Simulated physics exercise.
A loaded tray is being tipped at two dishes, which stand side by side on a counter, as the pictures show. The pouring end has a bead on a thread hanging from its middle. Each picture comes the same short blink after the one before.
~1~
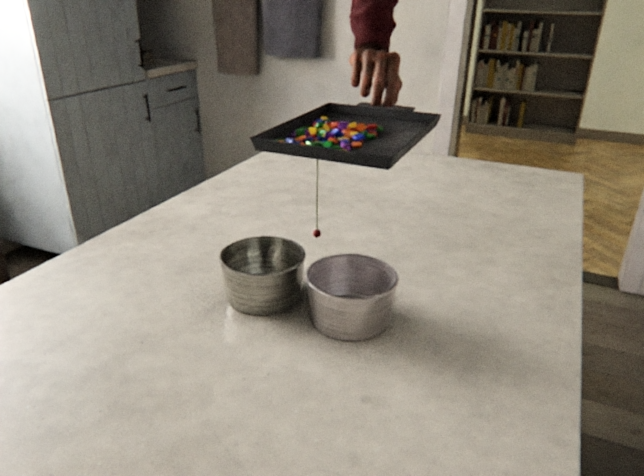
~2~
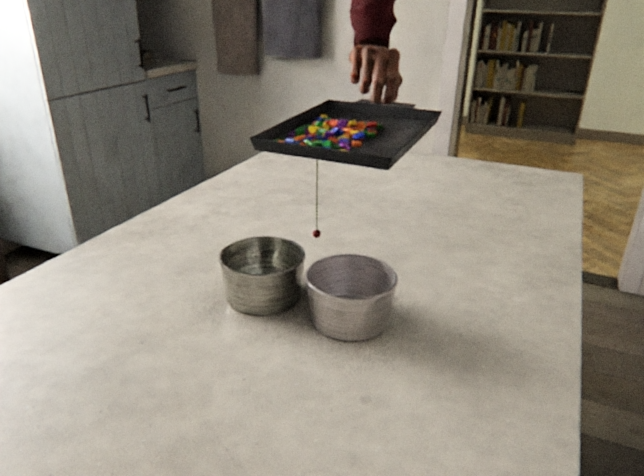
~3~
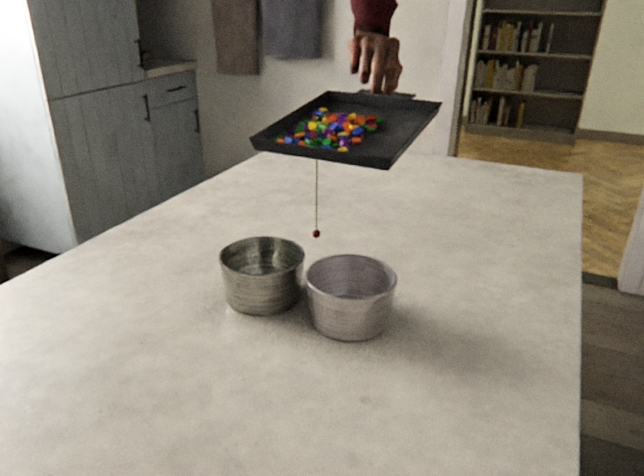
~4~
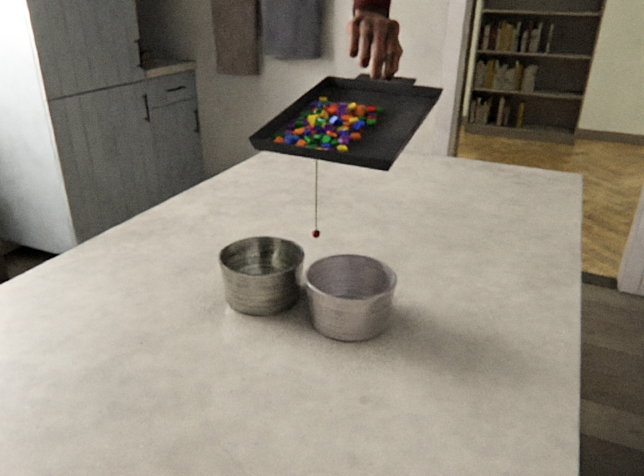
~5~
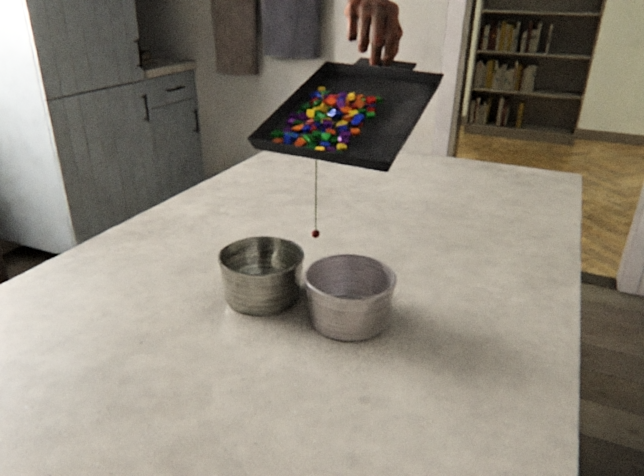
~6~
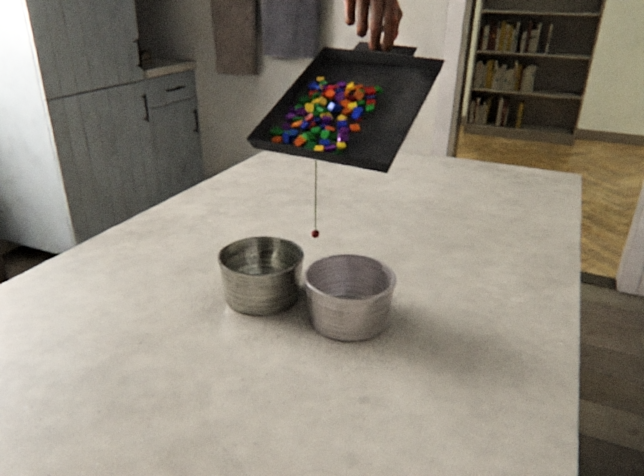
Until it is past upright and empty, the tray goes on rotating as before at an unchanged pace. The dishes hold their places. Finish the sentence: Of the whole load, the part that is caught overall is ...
... more than half of it.
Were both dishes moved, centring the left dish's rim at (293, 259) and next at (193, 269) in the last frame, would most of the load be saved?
A majority, then a minority.
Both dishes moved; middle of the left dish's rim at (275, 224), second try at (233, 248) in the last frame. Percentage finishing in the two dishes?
Trial 1 0%, trial 2 80%.
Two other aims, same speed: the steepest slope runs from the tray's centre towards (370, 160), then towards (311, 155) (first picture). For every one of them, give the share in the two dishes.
50 % and 90 %, roughly.
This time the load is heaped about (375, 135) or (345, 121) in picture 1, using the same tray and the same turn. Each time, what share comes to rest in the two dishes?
Around 80 then around 70 per cent.
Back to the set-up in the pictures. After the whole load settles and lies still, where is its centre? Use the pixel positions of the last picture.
I'd place the middle at about (297, 300).
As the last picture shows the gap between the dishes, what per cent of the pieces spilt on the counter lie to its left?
Looks like close to 50 per cent of it.
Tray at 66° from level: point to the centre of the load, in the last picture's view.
The load is centred about (309, 142).
Soon, tray tipped steeply; nearly all on the tray; a stray few in the air.
A while on, tray tipped past a quarter turn; about half on the tray; a small part in the right dish; a small part in the left dish; a small part outside both; about a quarter in the air.
Towards the end, tray tipped past a quarter turn; about a third in the right dish; about half in the left dish; a small part outside both.
Finally, tray tipped past a quarter turn; about a third in the right dish; about half in the left dish; a small part outside both.
